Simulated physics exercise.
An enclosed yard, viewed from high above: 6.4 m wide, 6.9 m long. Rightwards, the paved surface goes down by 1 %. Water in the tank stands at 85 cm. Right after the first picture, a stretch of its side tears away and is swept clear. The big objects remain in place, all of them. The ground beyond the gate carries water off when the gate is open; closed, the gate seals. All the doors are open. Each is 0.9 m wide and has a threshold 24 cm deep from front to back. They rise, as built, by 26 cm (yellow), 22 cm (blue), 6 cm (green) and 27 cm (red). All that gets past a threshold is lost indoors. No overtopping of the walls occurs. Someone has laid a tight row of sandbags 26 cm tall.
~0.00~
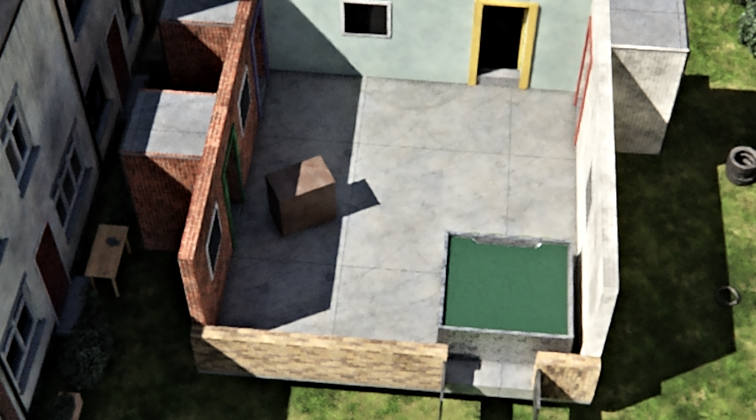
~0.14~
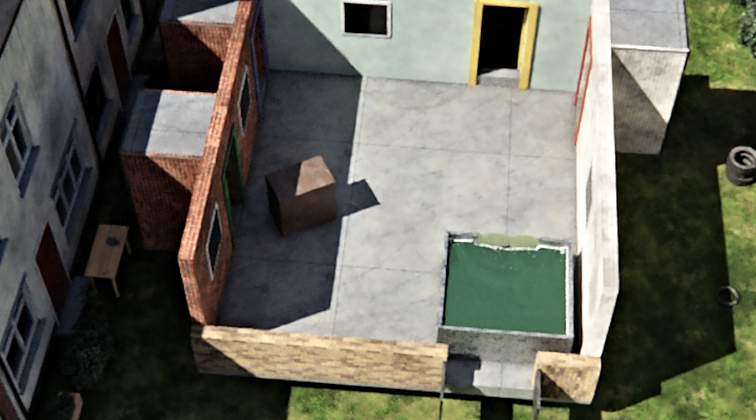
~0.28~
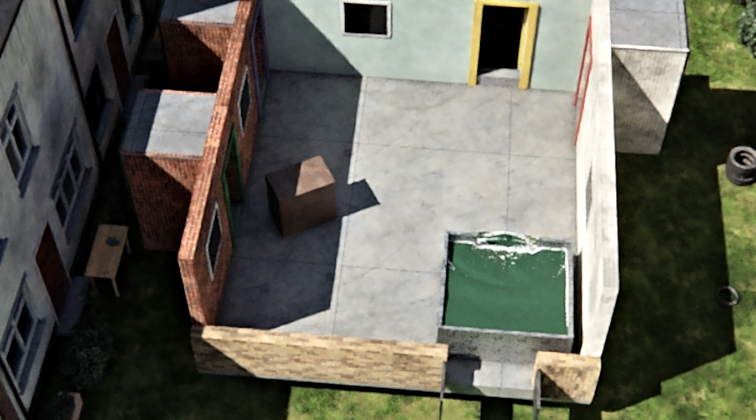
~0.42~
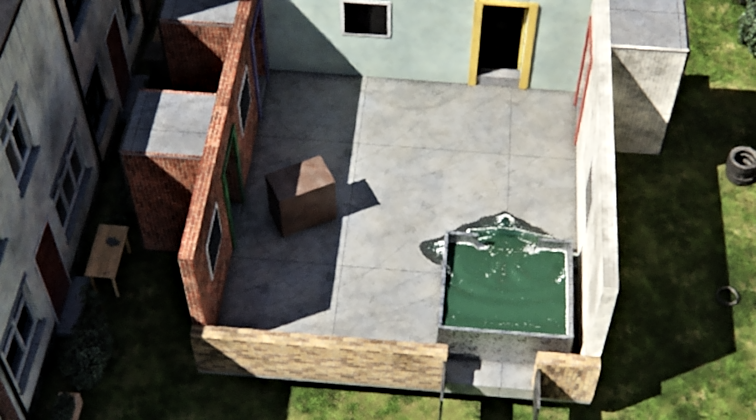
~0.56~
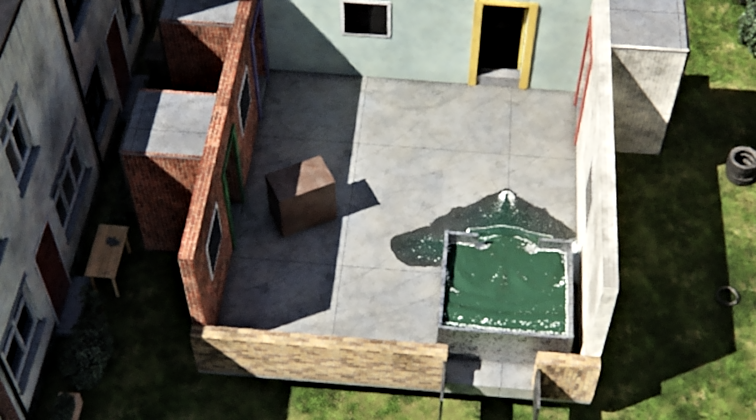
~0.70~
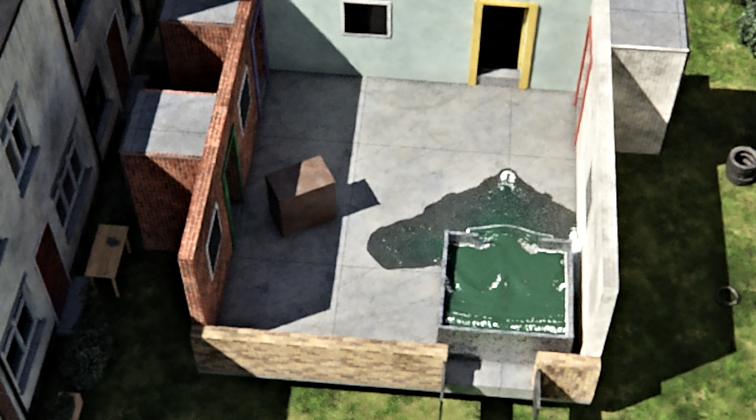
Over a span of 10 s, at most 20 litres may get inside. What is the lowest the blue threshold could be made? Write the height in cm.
Around 8.5 cm high.
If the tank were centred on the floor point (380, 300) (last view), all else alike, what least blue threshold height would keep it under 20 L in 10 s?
That setup calls for roughly 18 cm.
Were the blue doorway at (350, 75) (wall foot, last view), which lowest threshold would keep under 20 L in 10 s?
7.0 cm.
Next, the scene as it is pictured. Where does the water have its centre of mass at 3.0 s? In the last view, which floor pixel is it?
The water is centred near (484, 244).
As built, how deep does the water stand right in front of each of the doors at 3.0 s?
In cm: Yellow 22, blue 0, green 3, red 15.
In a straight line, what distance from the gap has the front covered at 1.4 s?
Roughly 4.6 metres.
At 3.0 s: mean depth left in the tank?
The mean depth is roughly 42 cm.
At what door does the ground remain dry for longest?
Final door: Blue.
After 1.4 s water covers 40 % of the floor, deepest (61 cm) near (505, 257); it has not reached the blue door.
After 3.0 s water covers 75 % of the floor, deepest (42 cm) near (505, 265); it has not reached the blue door.
After 10.0 s water covers 95 % of the floor, deepest (20 cm) near (505, 265); 6 cm at the blue door, 0 litres in over its 22 cm threshold.
At the blue door as built, the water arrived by 3.5 s and peaked near 14 cm at 5.8 s.
Run again over the same 10 s with other heights there, 36 litres in over 7 cm, 12 litres over 9.5 cm. The limit of 20 litres is kept from about 8.5 cm up.
